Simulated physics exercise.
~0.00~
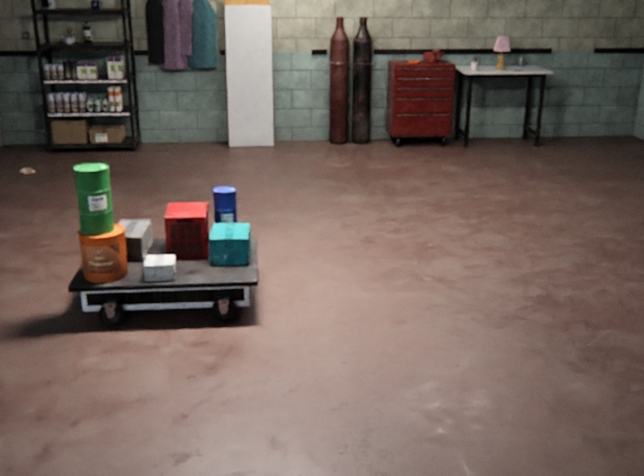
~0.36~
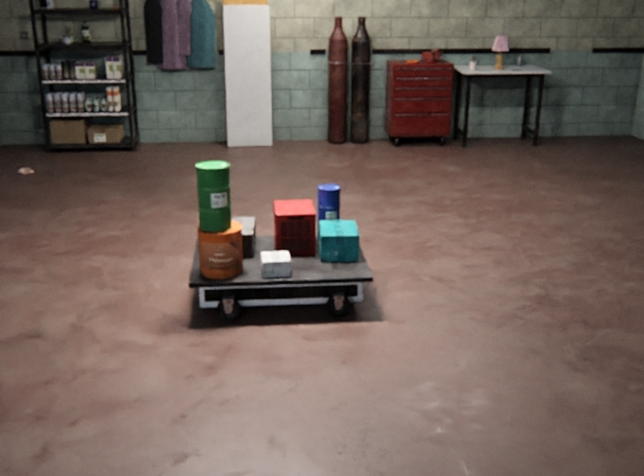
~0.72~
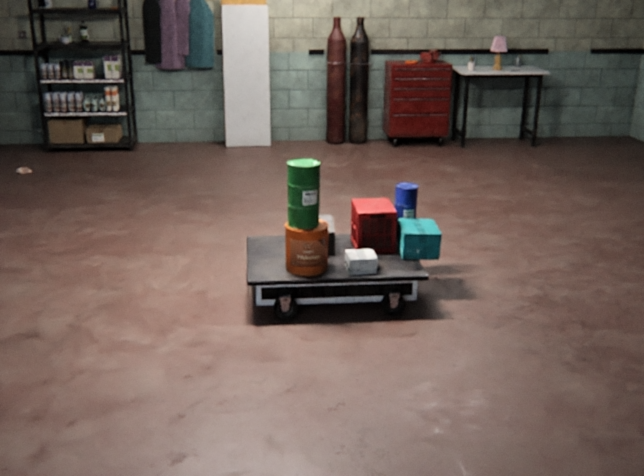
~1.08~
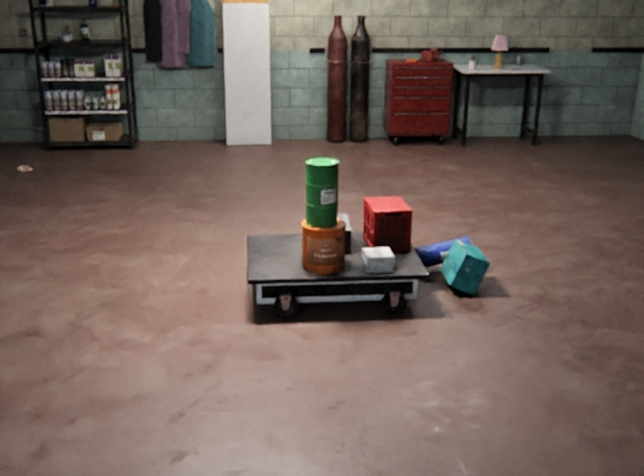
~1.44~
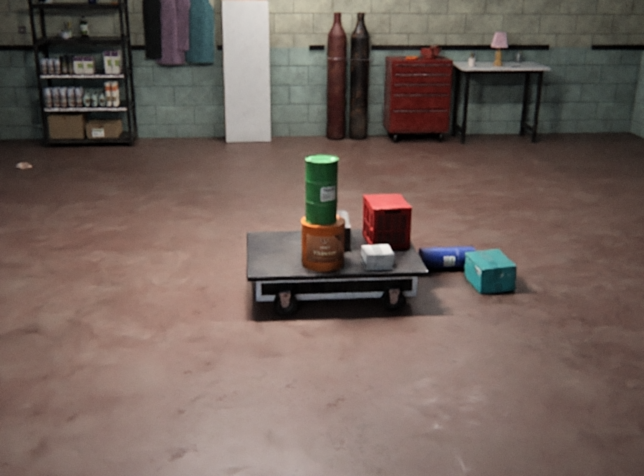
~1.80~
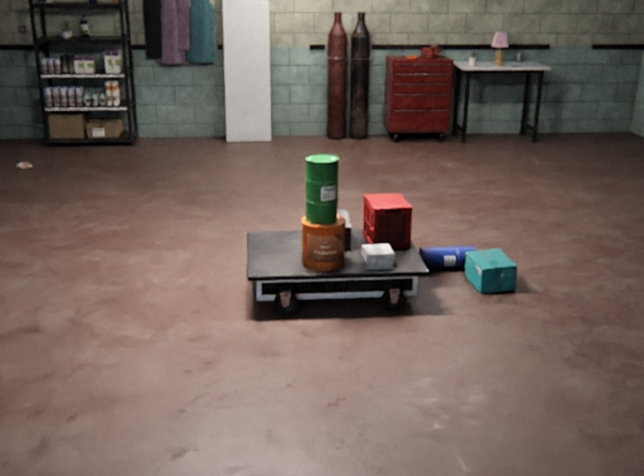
In a dim workshop with shelves, a red tool cabinet and tall gas cylinders along the back wall, a flat wheeled cart rolls to the right carrying assorted containers. A green canister rides on top of an orange pail, with a red crate, a blue canister, a turquoise box and smaller parcels around them. The cart halts, and its load slides toward the right edge. The turquoise box and the blue canister go over the side, the box tumbling and the canister tipping over. Both come to rest on the floor, while the green canister stays upright on the pail and the red crate remains aboard.
